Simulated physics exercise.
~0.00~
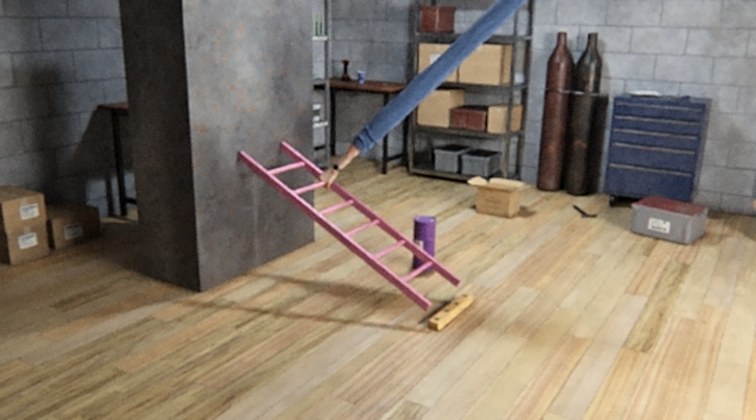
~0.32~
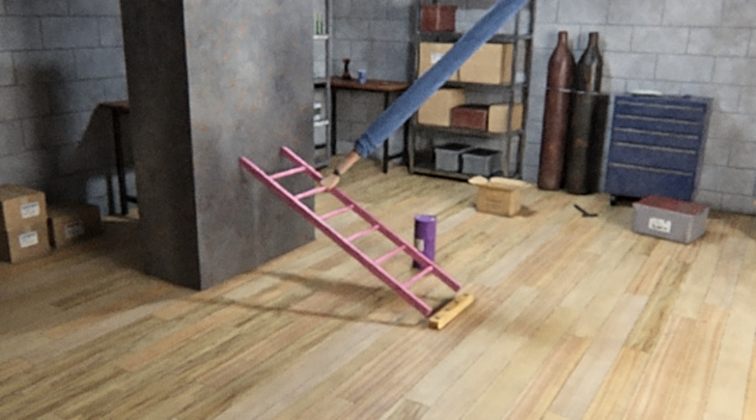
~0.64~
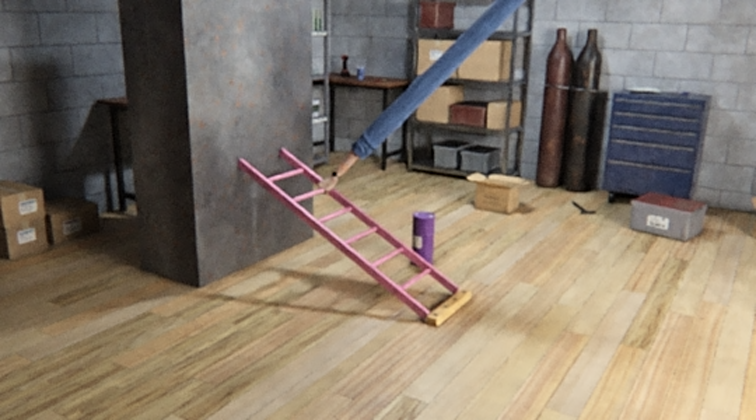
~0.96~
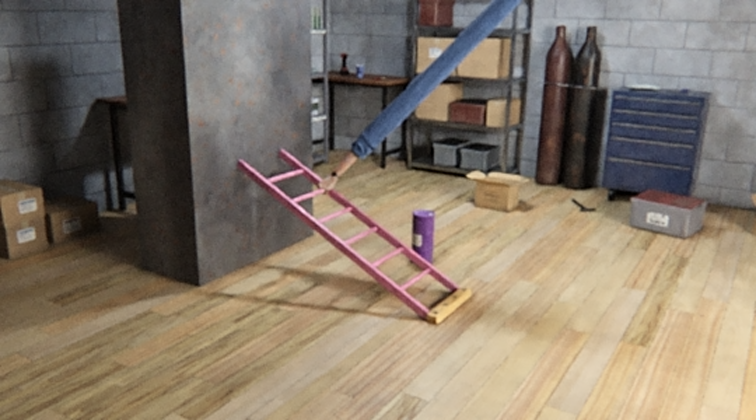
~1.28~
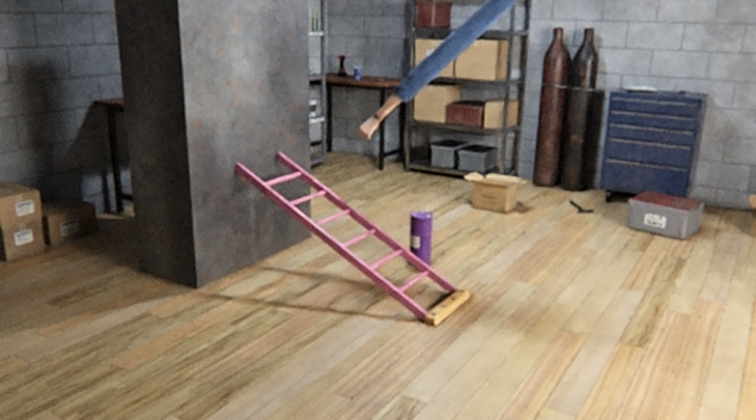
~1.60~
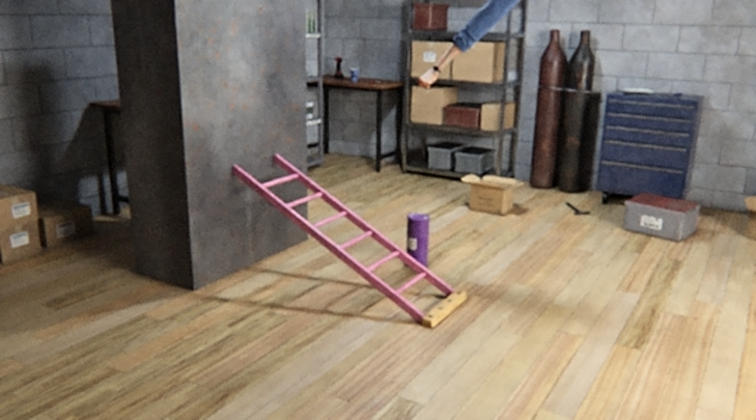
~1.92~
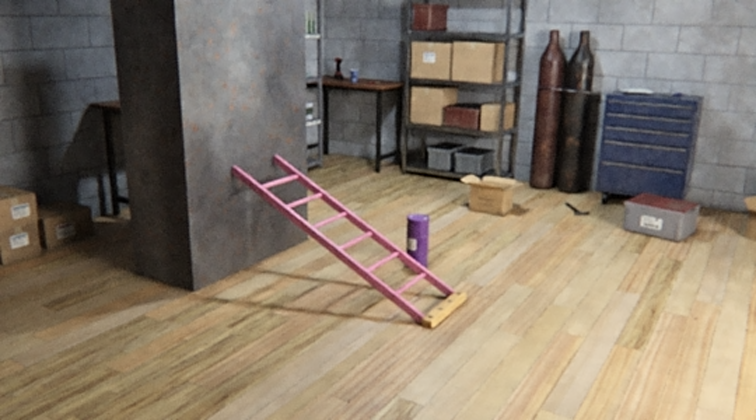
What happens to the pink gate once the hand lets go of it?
It stays up, leaning at a slant against the dark pillar with its lower end at the wooden strip.
In a workshop with a wooden floor, a hand lowers a pink, ladder-like gate until it slants between a dark pillar and a wooden strip on the floor. The hand lets go and withdraws to the upper right, and the gate stays leaning near a purple canister.
